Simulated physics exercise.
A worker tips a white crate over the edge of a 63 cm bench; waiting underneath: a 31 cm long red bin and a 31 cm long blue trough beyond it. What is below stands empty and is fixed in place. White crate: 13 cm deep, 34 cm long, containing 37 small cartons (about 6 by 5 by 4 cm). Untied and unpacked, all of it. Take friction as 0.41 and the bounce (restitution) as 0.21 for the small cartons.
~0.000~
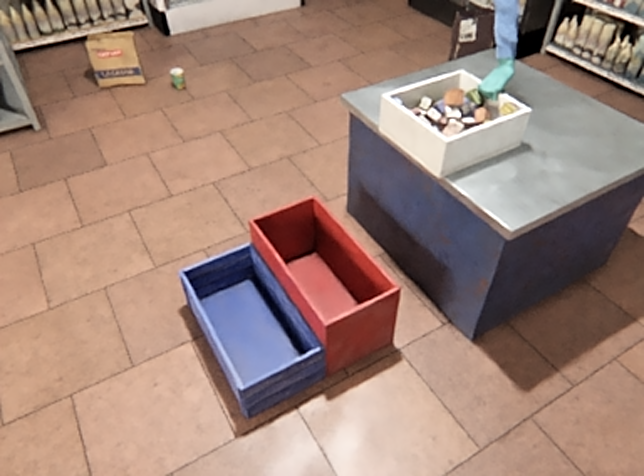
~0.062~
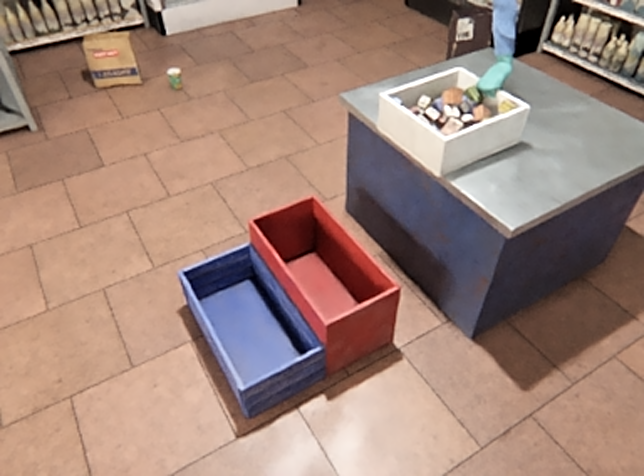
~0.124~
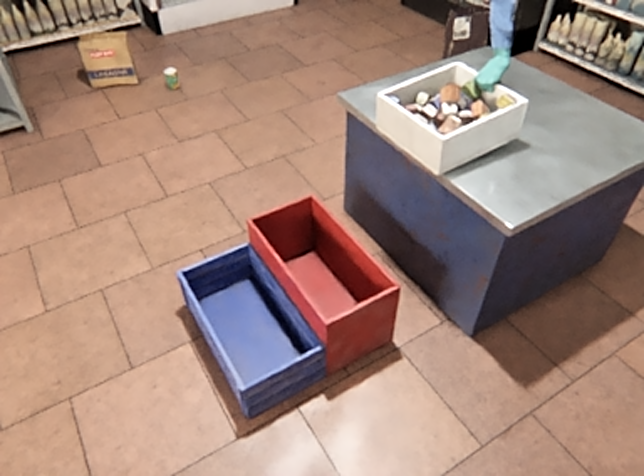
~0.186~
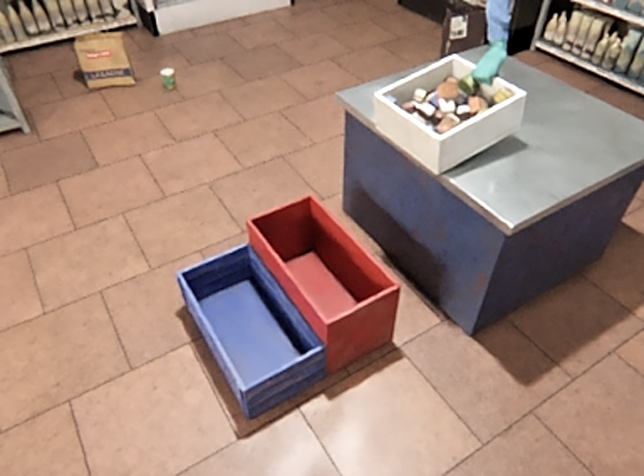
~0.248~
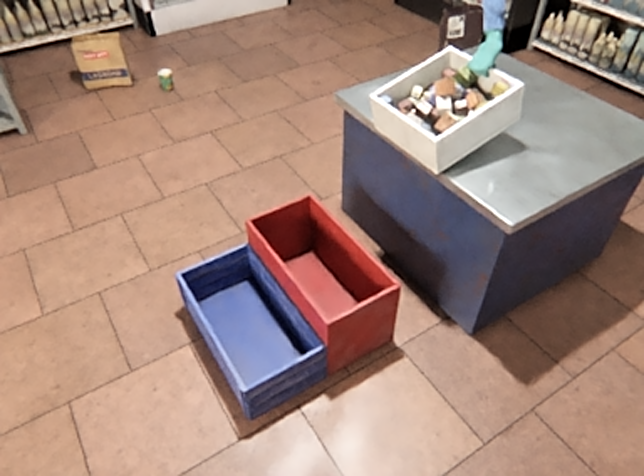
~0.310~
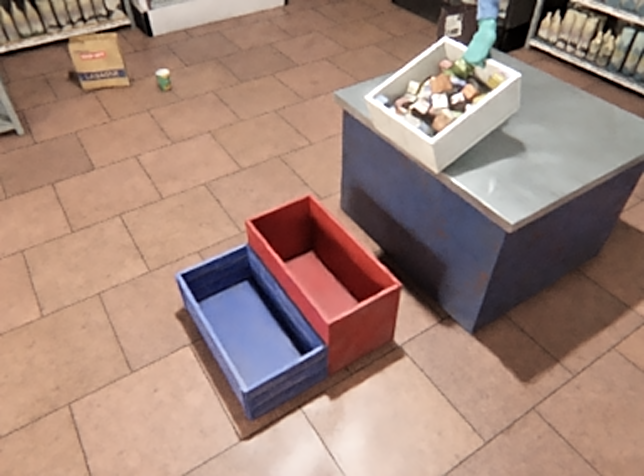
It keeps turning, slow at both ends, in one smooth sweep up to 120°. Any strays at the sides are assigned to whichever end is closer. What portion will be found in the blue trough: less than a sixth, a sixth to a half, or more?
Under a sixth of the small cartons end in the blue trough.
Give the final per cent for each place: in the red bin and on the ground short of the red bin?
Estimate: 100 % then 0 %.
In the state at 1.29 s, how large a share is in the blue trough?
Estimate for then: Some 0 percent.
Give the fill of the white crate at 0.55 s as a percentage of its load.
About 100 %, still inside.
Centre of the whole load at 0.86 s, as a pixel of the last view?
Around (383, 137).
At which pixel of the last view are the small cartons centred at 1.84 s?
Centre: Approx. (318, 307).
After 0.55 s, tilt 55°; 37 still in the white crate.
After 0.86 s, tilt 99°; 30 still in the white crate and 7 in the air.
After 1.29 s, tilt 120°; 6 still in the white crate, 25 in the red bin and 6 in the air.
Outcome (at 1.84 s), 37 in the red bin. Asked share, 0 of 37, 0 per cent.
